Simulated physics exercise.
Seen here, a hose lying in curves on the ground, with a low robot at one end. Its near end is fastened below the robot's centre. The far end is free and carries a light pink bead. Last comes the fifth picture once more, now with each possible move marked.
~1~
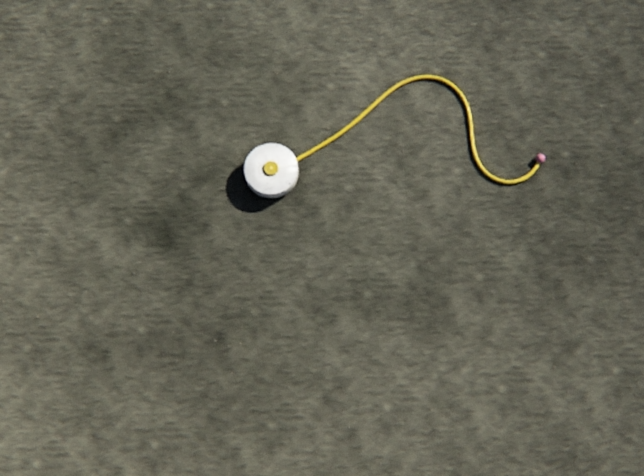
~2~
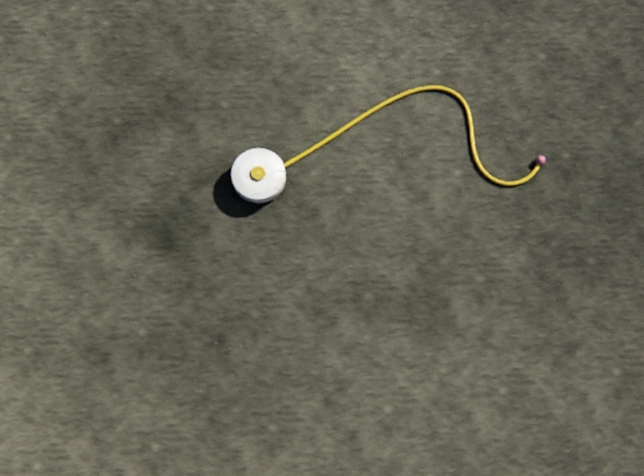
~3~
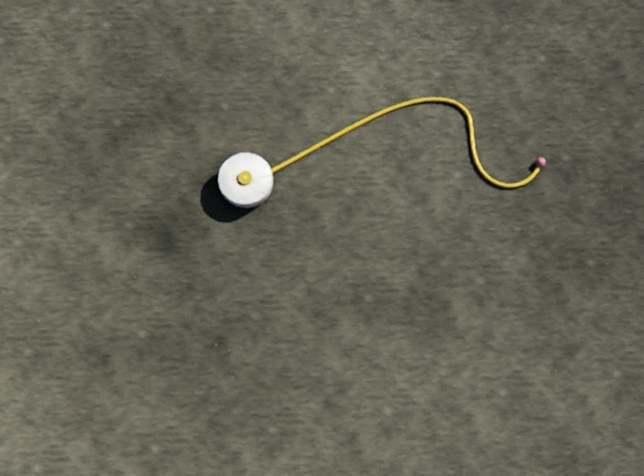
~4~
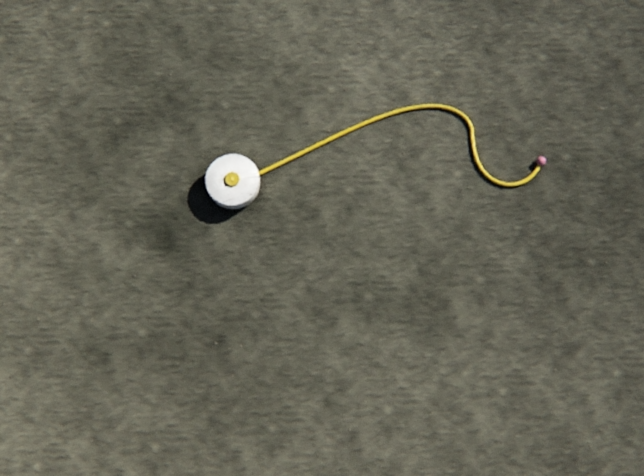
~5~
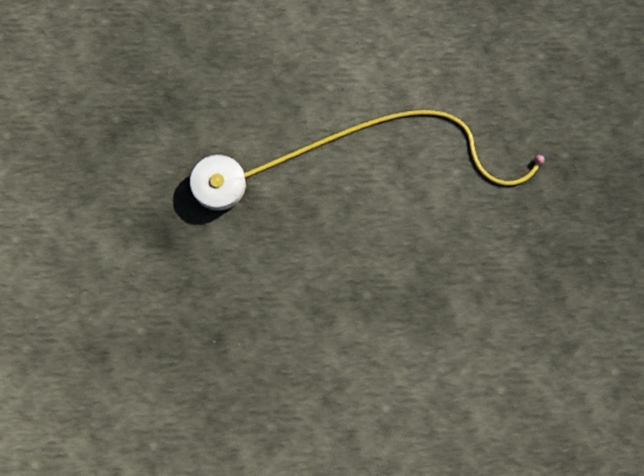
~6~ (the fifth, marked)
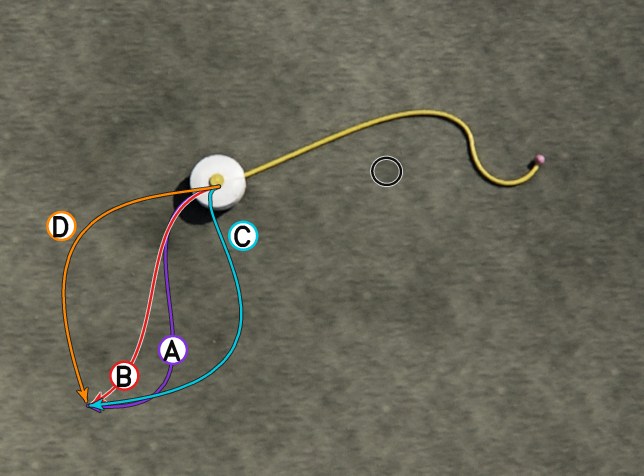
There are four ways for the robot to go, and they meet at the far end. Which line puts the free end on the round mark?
With D the free end lies on the ring.
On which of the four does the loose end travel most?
Route D.
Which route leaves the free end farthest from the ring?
That is C.
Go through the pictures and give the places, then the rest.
Robot (272, 171); free end (540, 159), in the first picture.
Robot (259, 176); free end (541, 160), in the second picture.
Robot (246, 181); free end (541, 162), in the third picture.
Robot (233, 182); free end (541, 161), in the fourth picture.
Robot (218, 183); free end (539, 160), in the fifth picture.
On the marked copy, A from (219, 186) via (170, 310) to (88, 406); B from (219, 186) via (152, 291) to (92, 404); C from (219, 186) via (239, 333) to (90, 406); D from (219, 186) via (75, 244) to (86, 401); the ring at (387, 171).
Following D. Soon after the start, robot (101, 213), middle of the hose (298, 176), free end (488, 164).
Later, robot (64, 321), middle of the hose (231, 206), free end (417, 165).
In the end, robot (86, 405), middle of the hose (211, 242), free end (387, 169); the free end is on the ring.
As for the rest, A leaves the free end at (418, 180); B leaves the free end at (414, 176); C leaves the free end at (432, 199).
